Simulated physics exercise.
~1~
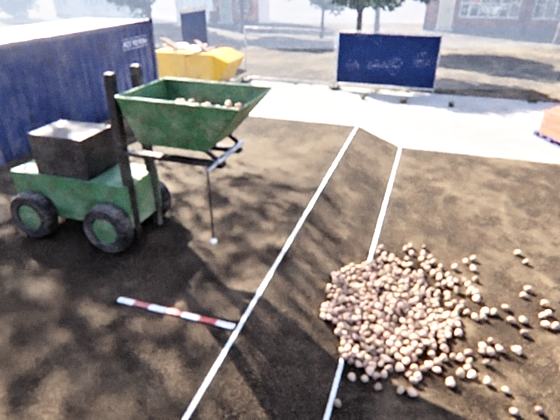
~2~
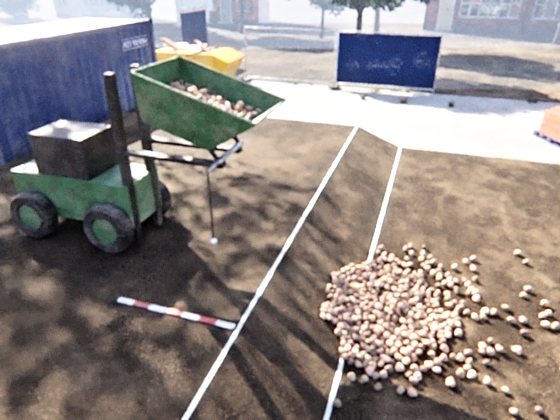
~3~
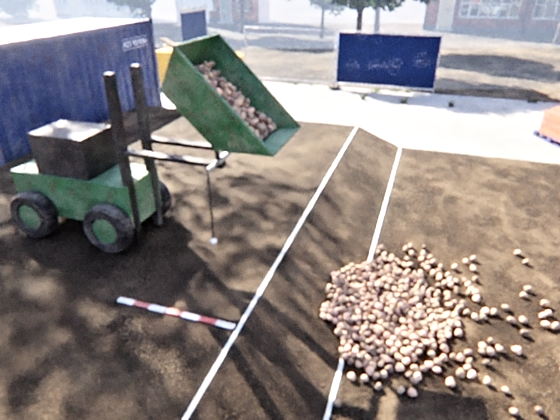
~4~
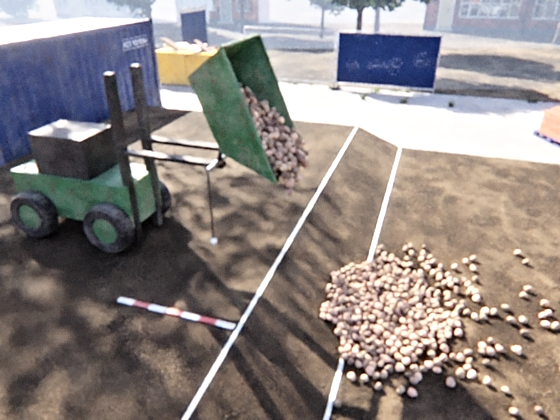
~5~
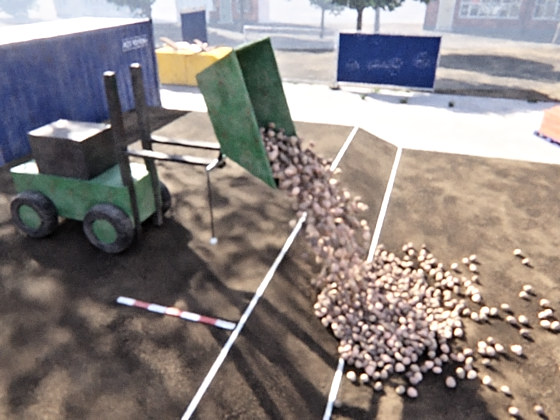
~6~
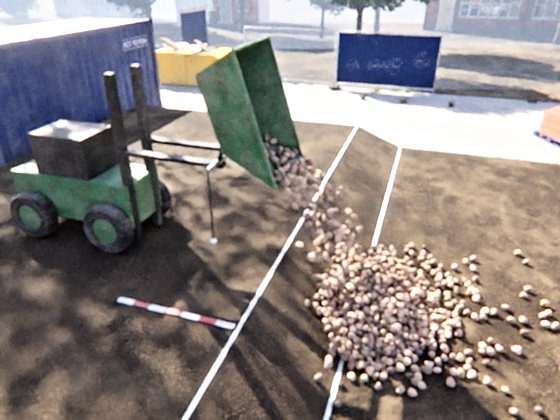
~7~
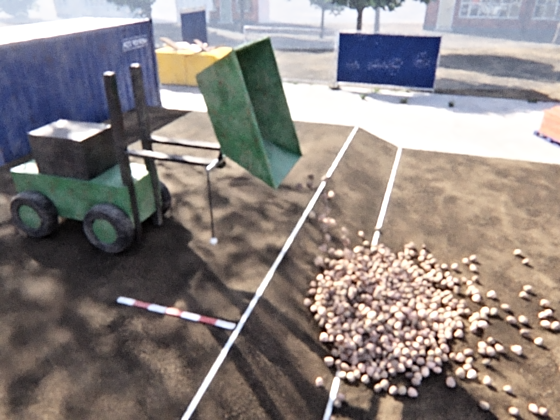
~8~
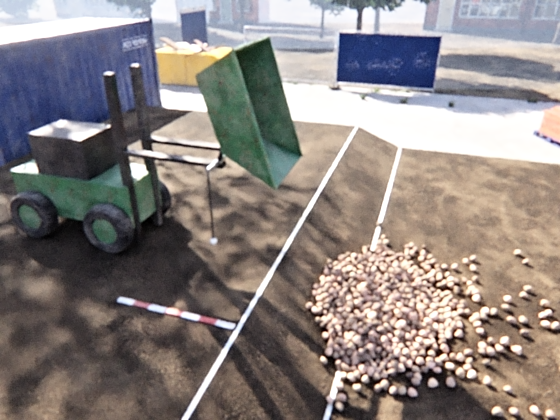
Green skip on a fork truck tipping forward to the right, pouring rounded stones onto an existing heap, then holding still, empty.
